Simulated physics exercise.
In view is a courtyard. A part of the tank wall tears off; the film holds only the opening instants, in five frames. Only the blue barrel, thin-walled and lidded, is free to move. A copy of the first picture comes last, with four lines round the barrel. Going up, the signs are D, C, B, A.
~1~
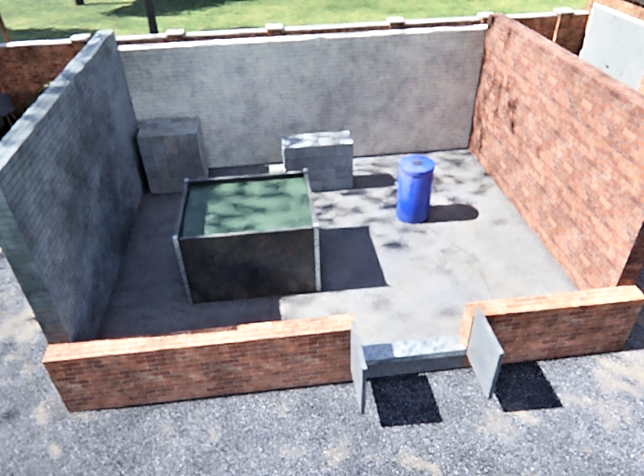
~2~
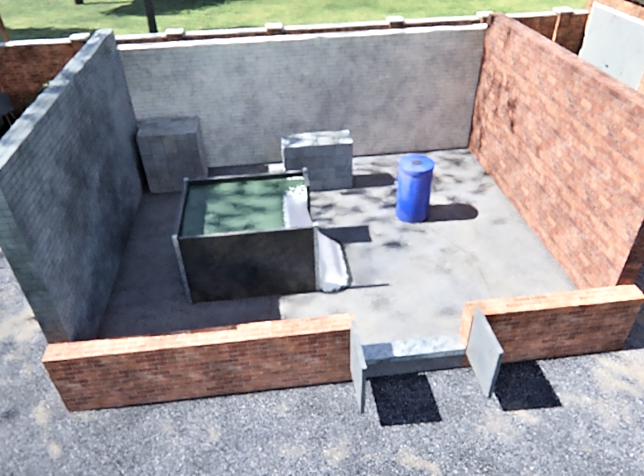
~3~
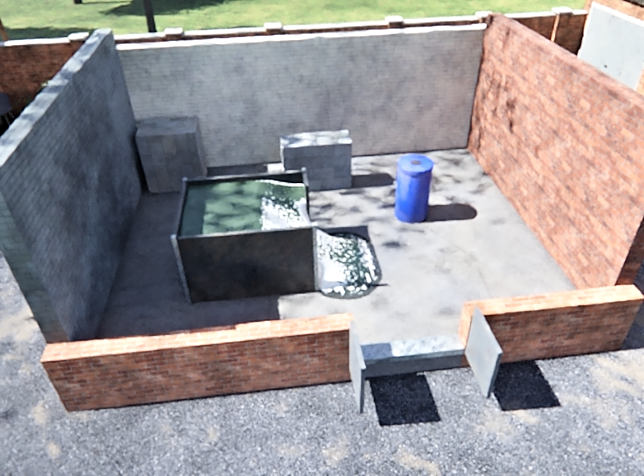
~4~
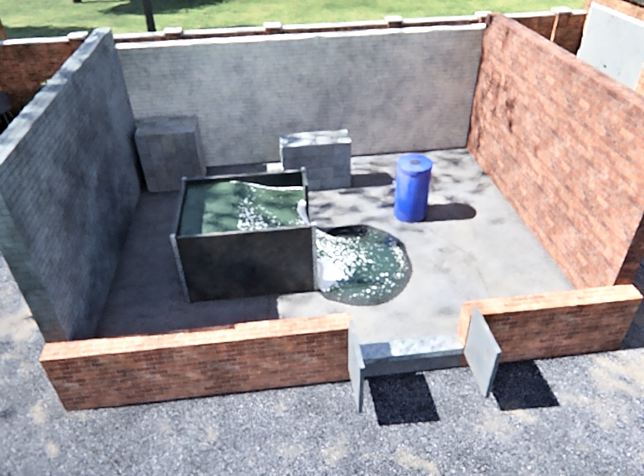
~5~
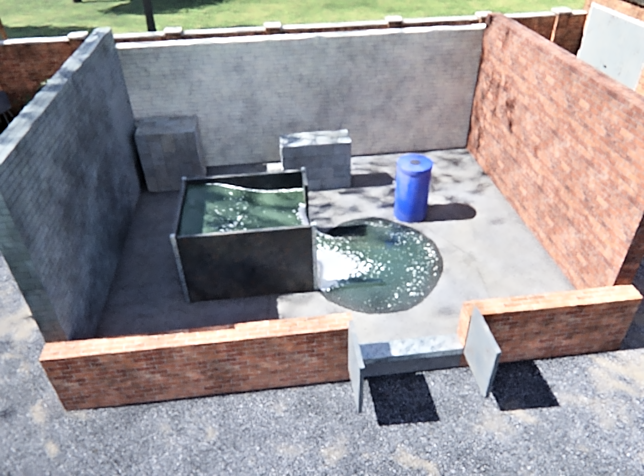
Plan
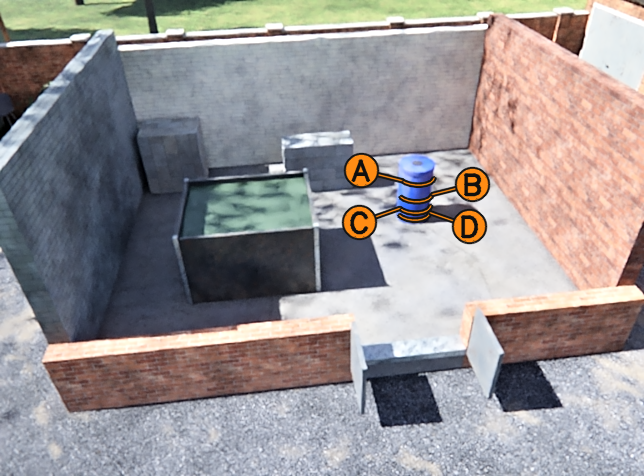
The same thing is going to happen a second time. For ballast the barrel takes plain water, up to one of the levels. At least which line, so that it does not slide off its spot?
I would pick mark B.
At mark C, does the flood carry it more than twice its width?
No, it does not.
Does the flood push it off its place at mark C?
Yes, that goes wrong.
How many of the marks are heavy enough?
Two of them.
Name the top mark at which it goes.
C it is.
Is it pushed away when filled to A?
No.
On the marked copy, A at (421, 185); B at (419, 201); C at (418, 213); D at (417, 220); from the bottom up D, C, B, A.
With A, it does not move.
With B, it does not move.
With C, it is pushed about half its own width away.
With D, it is pushed about 5 times its own width away.
